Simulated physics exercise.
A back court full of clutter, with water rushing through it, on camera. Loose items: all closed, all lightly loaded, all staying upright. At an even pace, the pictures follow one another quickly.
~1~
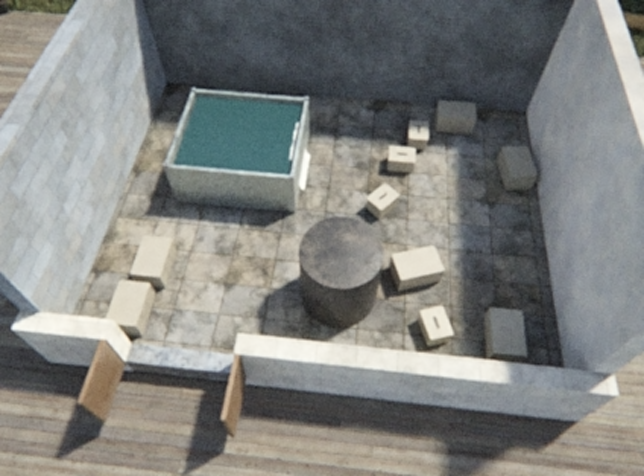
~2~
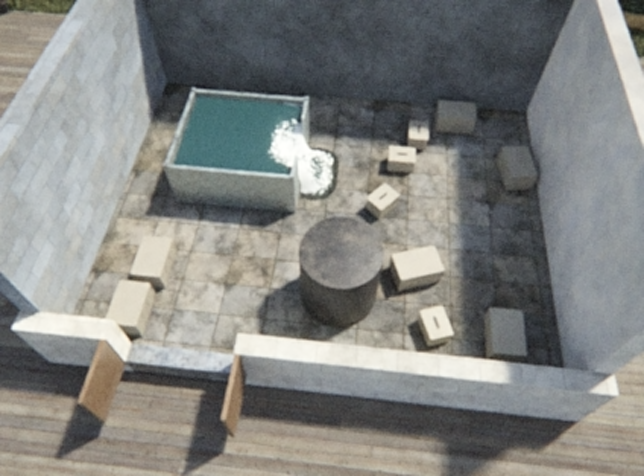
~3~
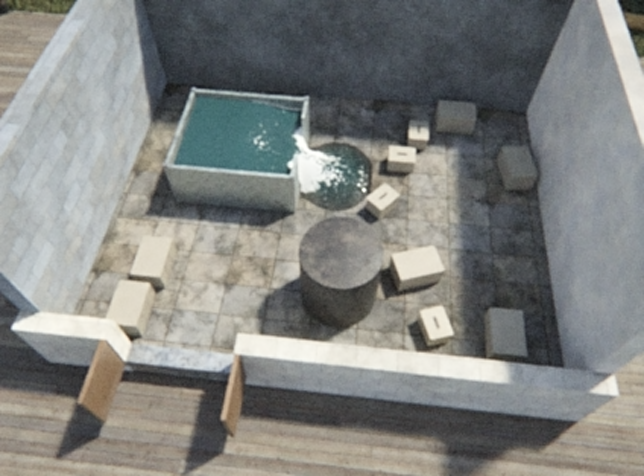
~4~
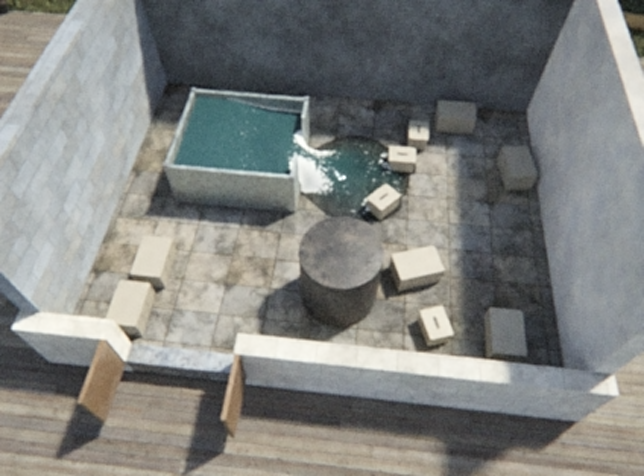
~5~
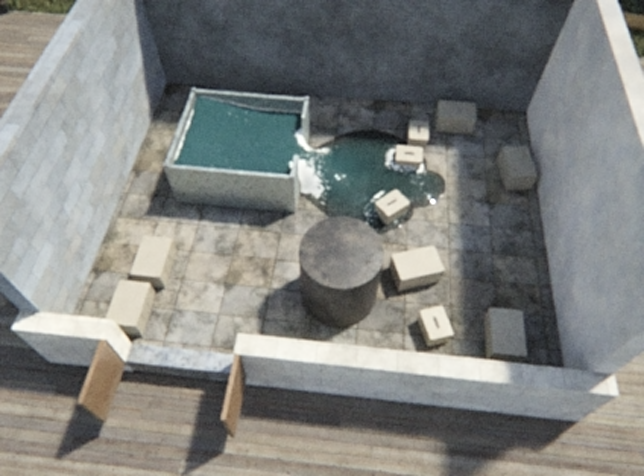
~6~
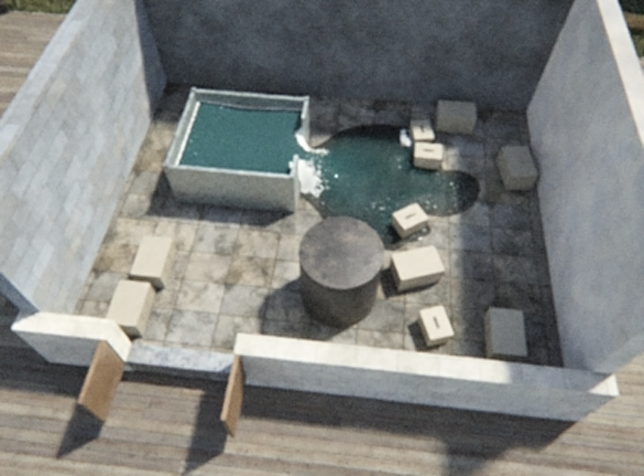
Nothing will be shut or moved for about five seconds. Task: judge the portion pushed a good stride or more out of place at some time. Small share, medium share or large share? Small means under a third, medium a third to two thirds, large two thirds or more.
A large share.
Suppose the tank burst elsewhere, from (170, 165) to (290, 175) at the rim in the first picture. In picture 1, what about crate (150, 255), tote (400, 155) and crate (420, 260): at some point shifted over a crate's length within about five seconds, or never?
As listed: Shifted that much, no, not that far.
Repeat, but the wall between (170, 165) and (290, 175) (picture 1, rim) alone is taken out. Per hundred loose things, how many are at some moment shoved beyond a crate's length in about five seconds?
Estimate: Roughly 40 per cent.
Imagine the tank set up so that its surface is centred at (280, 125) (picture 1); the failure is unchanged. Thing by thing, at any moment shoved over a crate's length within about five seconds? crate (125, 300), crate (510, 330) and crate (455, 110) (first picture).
Result per object - stayed close, went far, went far.
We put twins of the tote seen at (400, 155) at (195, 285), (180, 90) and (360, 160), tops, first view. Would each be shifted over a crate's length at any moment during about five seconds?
Here's how it goes: Never gets far, never gets far, and lastly sent far off.
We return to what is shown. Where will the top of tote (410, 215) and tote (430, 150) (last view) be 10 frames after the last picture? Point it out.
(559, 361) and (532, 133), roughly.
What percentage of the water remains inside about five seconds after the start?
Roughly 100 in a hundred.
A moment on, 3 of 10 are well off their spots; 0 afloat.
Next, 5 of 10 are well off their spots; 4 afloat.
Later, 7 of 10 are well off their spots; 7 afloat.
In the end, 8 of 10 are well off their spots, and 8 have been at some point; 8 afloat.
